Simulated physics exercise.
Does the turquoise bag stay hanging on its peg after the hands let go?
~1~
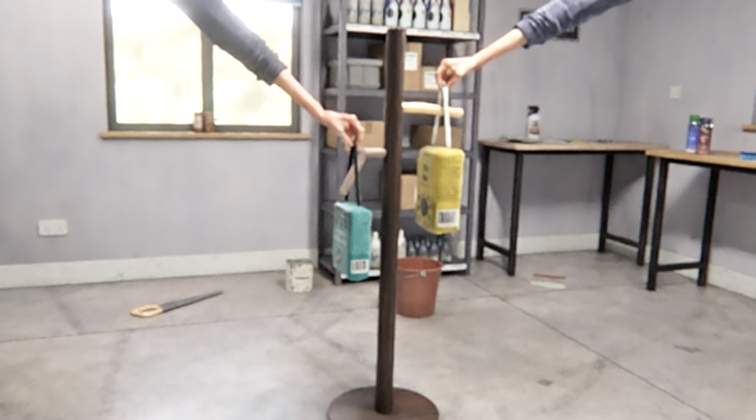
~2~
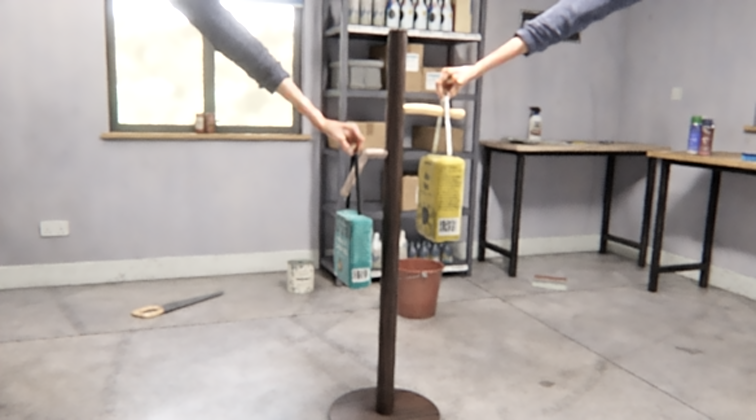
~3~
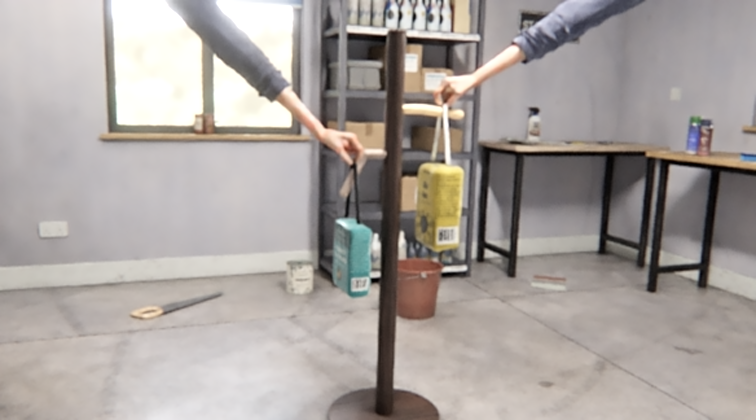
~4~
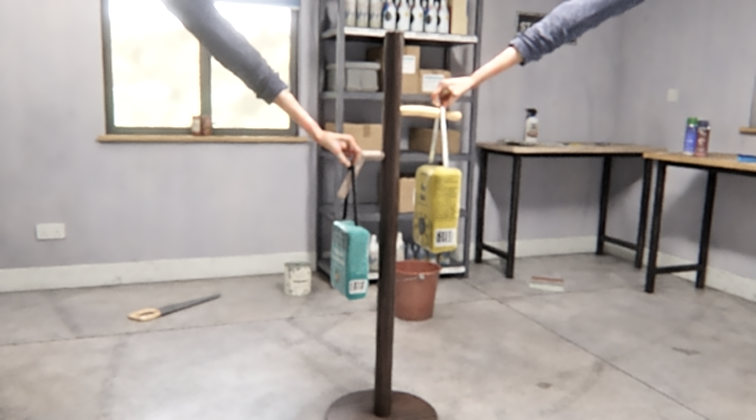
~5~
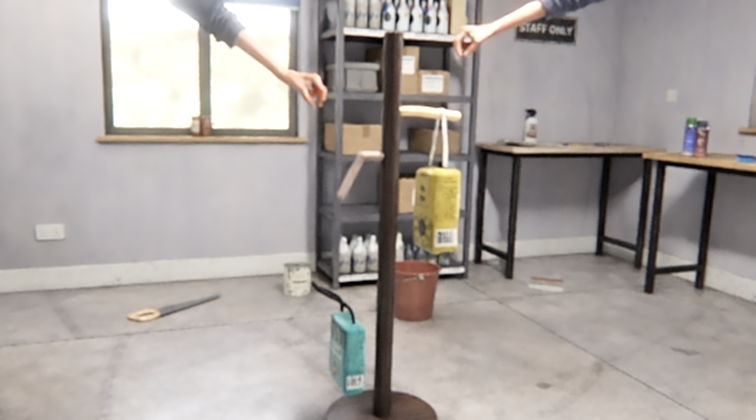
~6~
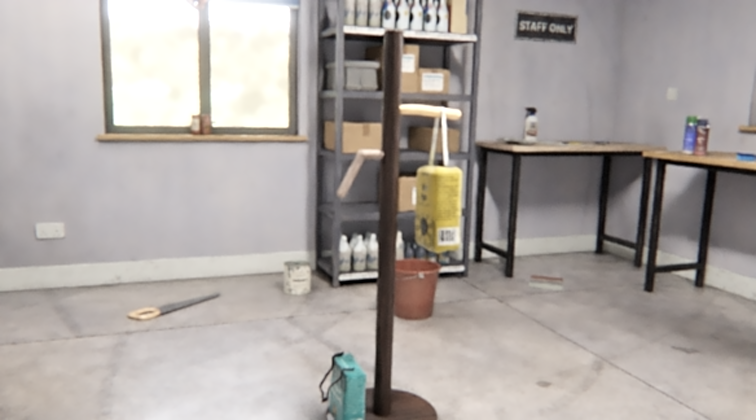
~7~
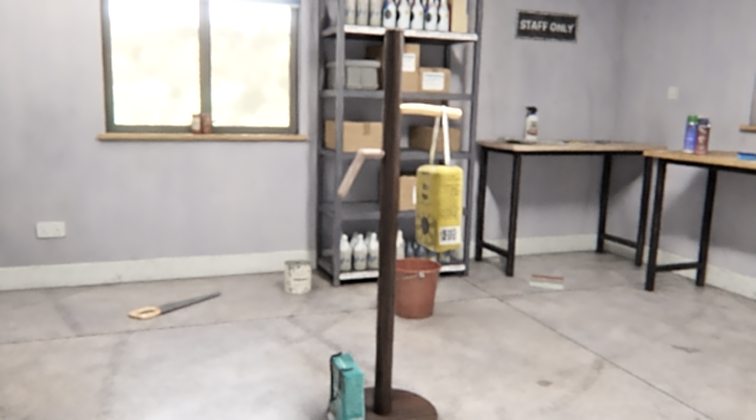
No, the turquoise bag slips off its peg and ends up on the floor beside the base of the stand. The yellow sack stays hanging on the right.
